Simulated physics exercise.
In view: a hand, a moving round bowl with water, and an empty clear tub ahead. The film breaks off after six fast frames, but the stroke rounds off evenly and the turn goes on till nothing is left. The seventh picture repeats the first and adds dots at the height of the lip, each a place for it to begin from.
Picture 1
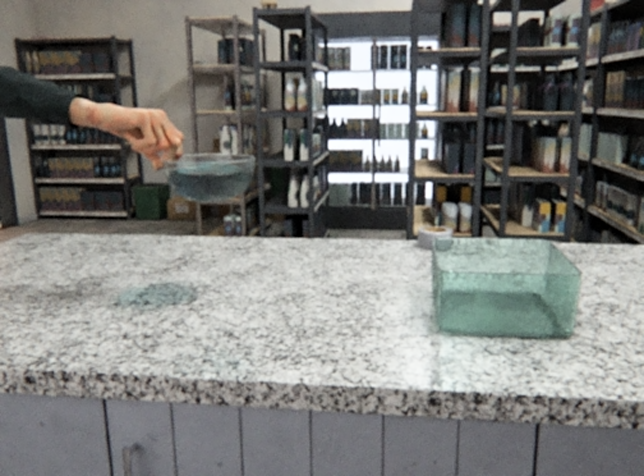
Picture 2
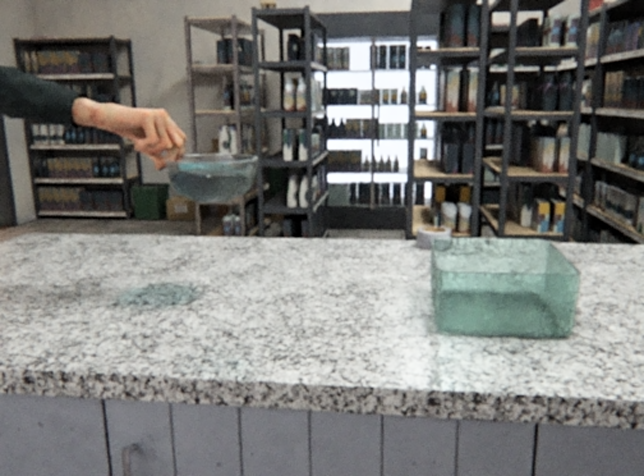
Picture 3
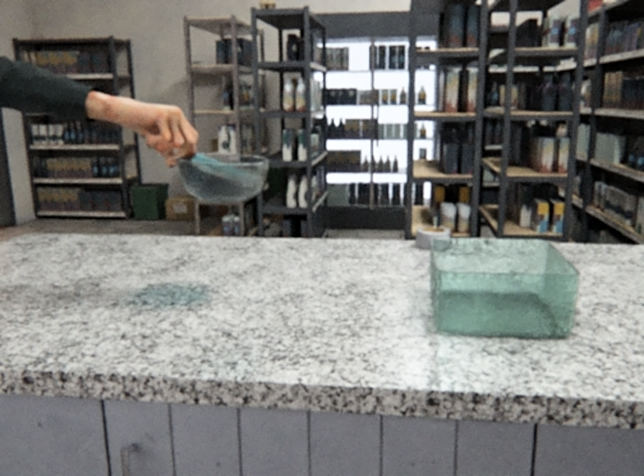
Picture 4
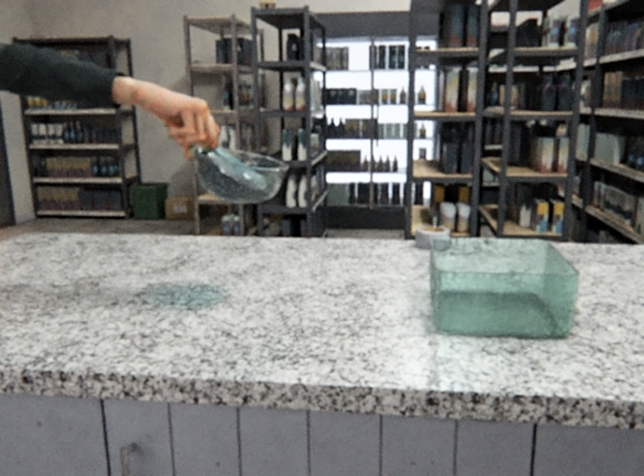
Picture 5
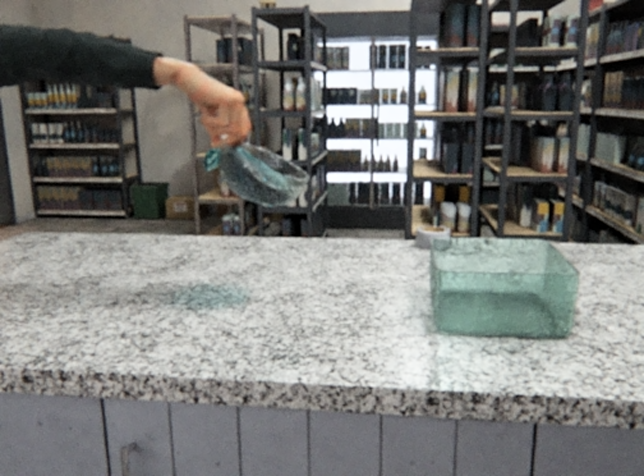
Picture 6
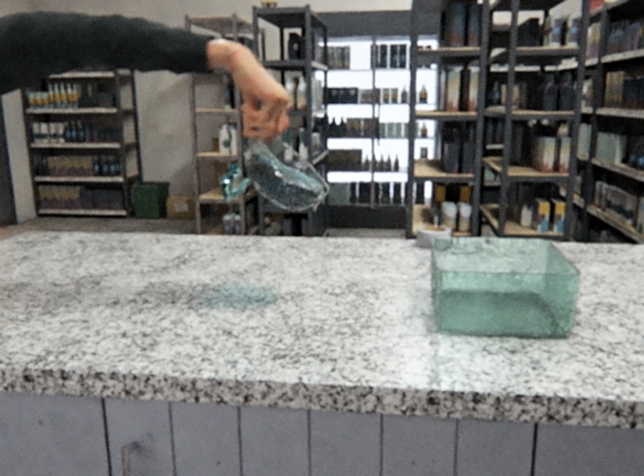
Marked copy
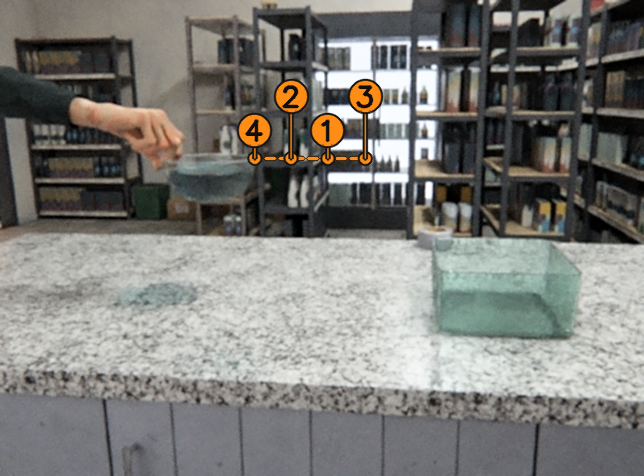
A hand moving a clear bowl of water rightward over a speckled counter, tilting it increasingly toward a still, greenish clear tub.
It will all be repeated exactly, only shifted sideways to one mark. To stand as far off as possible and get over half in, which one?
Go for 2.
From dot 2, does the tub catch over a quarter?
Yes.
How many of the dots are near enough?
Three of them.
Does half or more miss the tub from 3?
No, not at all.
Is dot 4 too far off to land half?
Yes.
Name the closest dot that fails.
The answer is 4.
On the marked copy, 1 at (327, 158); 2 at (291, 158); 3 at (365, 158); 4 at (254, 158).
For dot 1, about 82 % lands in the tub, 11 % falls short and 7 % goes beside or beyond.
For dot 2, about 66 % lands in the tub, 20 % falls short and 13 % goes beside or beyond.
For dot 3, about 65 % lands in the tub, 5 % falls short and 30 % goes beside or beyond.
For dot 4, about 34 % lands in the tub, 53 % falls short and 13 % goes beside or beyond.
